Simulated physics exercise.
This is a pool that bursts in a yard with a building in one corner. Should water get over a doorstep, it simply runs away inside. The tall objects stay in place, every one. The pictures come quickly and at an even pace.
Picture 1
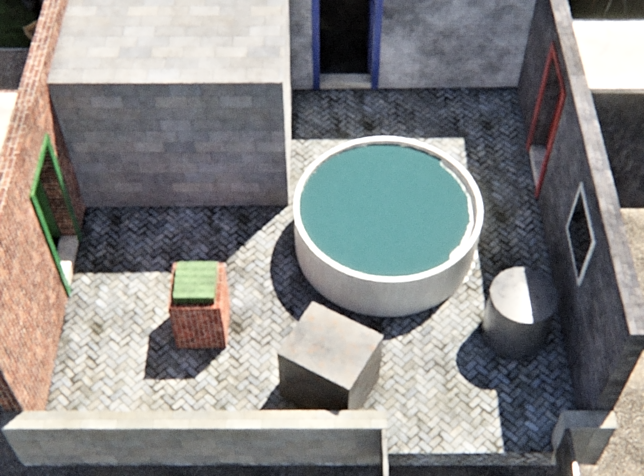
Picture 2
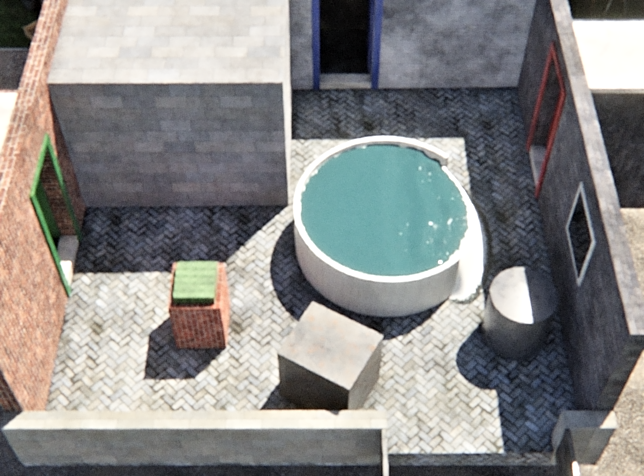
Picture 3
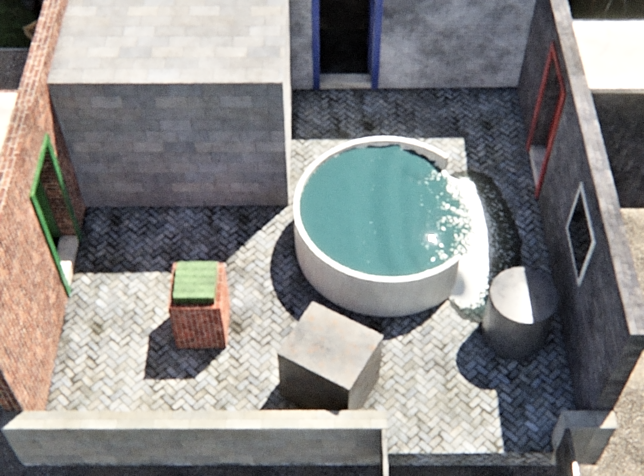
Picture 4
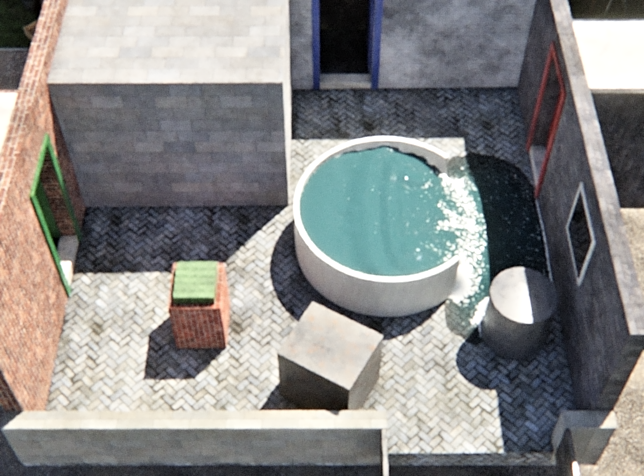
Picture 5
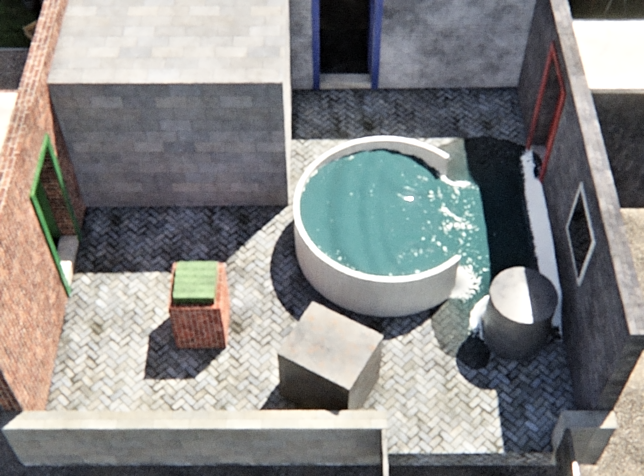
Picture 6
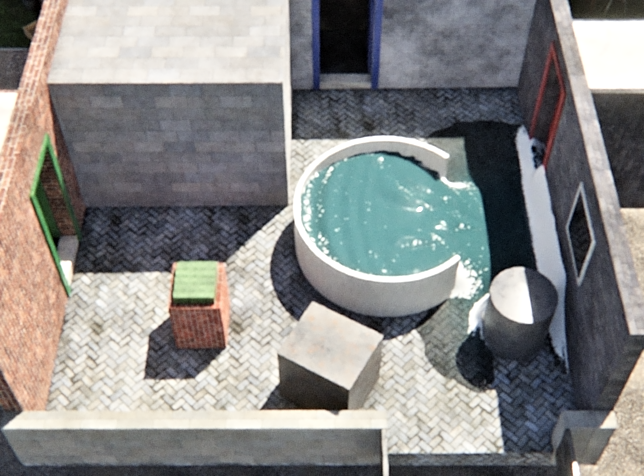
At the start, a round white pool of still, blue-green water stands in a paved, walled yard with a building in the back left corner. Its right side opens, and water pours through the gap, spreading across the paving, then reaching the right wall and surrounding the grey cylinder.
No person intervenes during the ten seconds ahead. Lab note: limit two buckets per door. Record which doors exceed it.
Record: Blue door over limit; red door over limit; green door under limit.
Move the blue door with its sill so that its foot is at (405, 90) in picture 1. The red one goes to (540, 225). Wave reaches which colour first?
The one to pick is the one in red.
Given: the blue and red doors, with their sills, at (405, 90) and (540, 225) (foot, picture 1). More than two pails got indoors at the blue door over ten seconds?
Result - blue crosses the line.
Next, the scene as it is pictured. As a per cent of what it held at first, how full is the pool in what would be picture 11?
Near 58 in a hundred.
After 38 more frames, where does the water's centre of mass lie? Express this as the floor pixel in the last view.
I'd put it at around (384, 210).
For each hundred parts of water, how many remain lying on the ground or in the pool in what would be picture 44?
Estimate: Near 82 %.
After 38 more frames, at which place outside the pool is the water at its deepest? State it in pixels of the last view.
Roughly at (293, 148).
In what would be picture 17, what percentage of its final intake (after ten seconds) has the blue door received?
I get 0 per cent.
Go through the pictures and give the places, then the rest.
The pool at (388, 208) is whole and still, in the first picture.
The front is at (458, 299), out from the gap at (472, 231), in the second picture.
The front is at (472, 317), out from the gap at (472, 232), in the third picture.
The front is at (490, 159), out from the gap at (471, 234), in the fourth picture.
Water pours out at (471, 235) and has run to (491, 141), in the fifth picture.
The front is at (521, 128), out from the gap at (471, 234), in the sixth picture.
A moment on, water covers 25 % of the floor; the blue door not reached, the red door over two buckets in, the green door not reached.
Next, water covers 35 % of the floor; the blue door not reached, the red door far over two buckets in, the green door not reached.
Then, water covers 60 % of the floor; the blue door wet at the sill, nothing in, the red door far over two buckets in, the green door not reached.
Later, water covers 80 % of the floor; the blue door over two buckets in, the red door far over two buckets in, the green door wet at the sill, nothing in.
In the end, water covers 100 % of the floor; the blue door far over two buckets in, the red door far over two buckets in, the green door wet at the sill, nothing in.
